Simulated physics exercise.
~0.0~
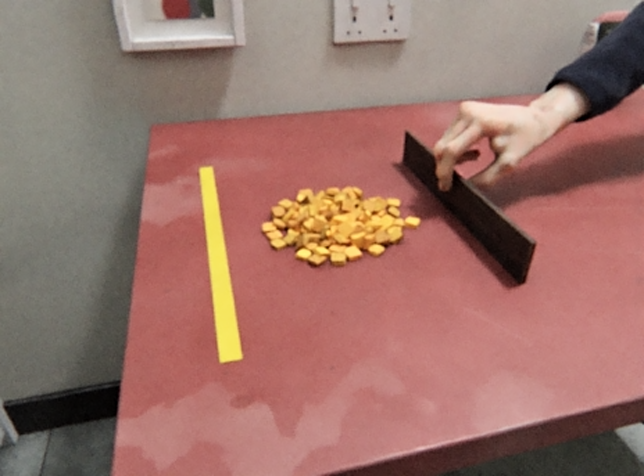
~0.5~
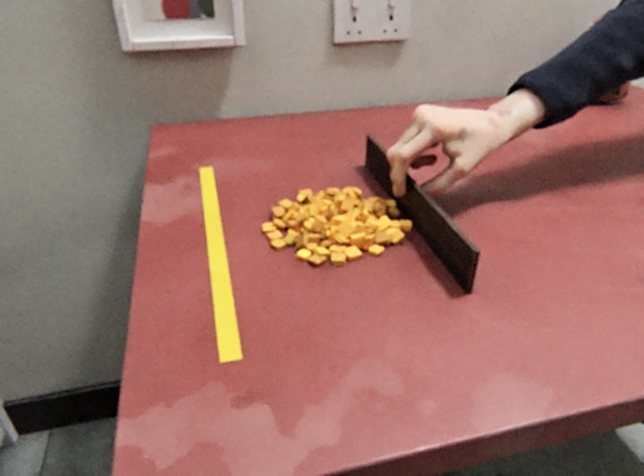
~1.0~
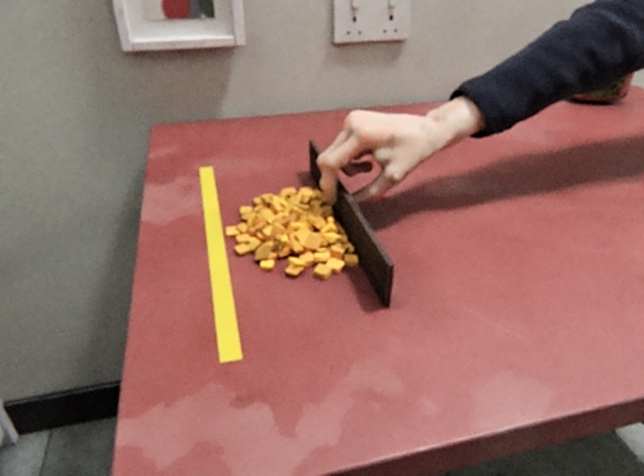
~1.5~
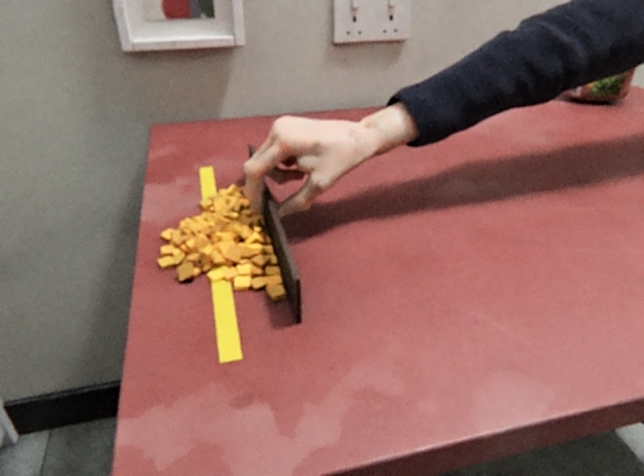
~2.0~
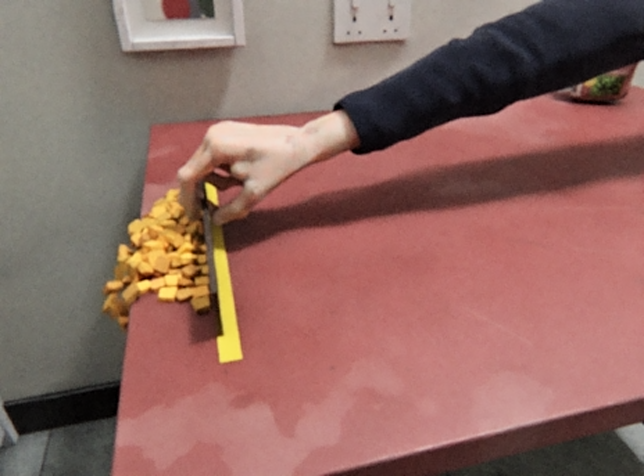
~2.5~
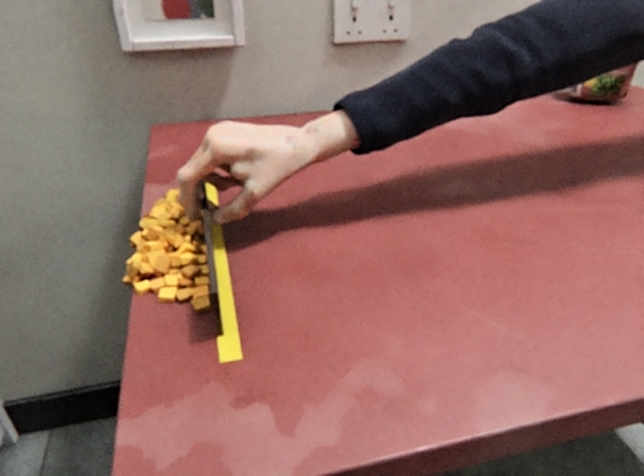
Hand sweeping small yellow-orange pieces left across a red table with a dark strip, stopping at yellow tape as some spill over the edge.
